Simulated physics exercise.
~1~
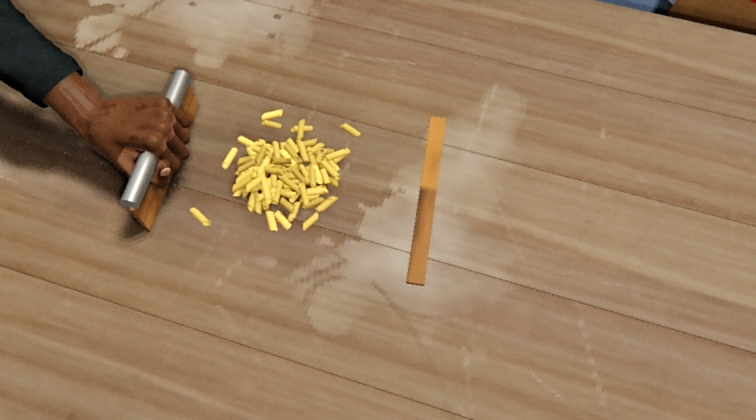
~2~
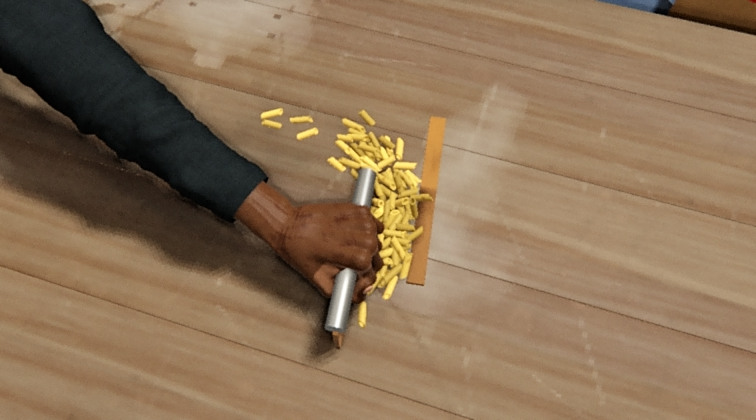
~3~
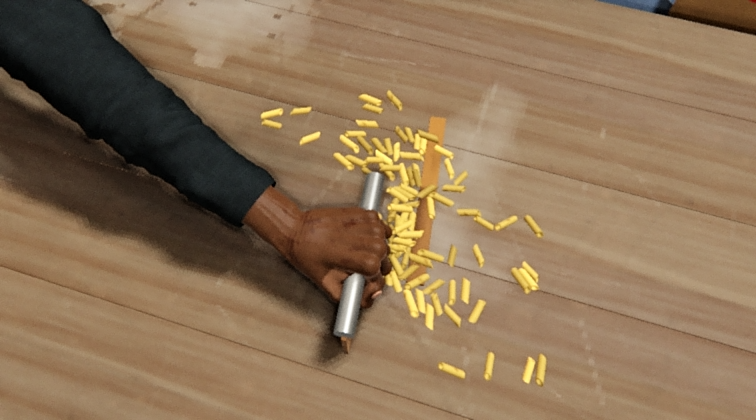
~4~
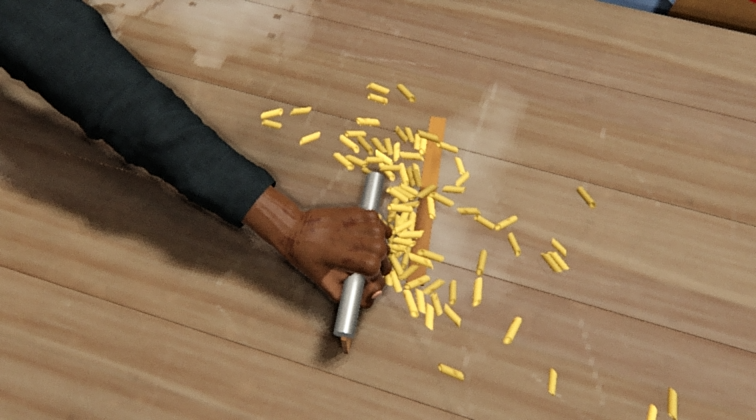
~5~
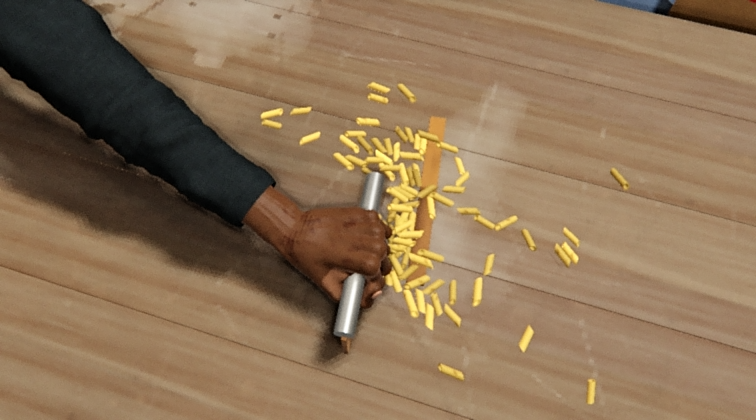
A dark-skinned hand in a dark sleeve grips a scraper with a silvery cylindrical handle at the left of a brown wooden tabletop, seen from above by a still camera. A loose heap of short yellow pasta pieces lies to its right, with an orange-brown strip fixed beyond it and pale dusty smudges around. The hand pushes the scraper right and slightly down, packing the pasta against the strip. Pieces then spill over and scatter rightward, some sliding far toward the lower right. The scraper stops short of the strip, leaving many pieces bunched between them and others strewn beyond.
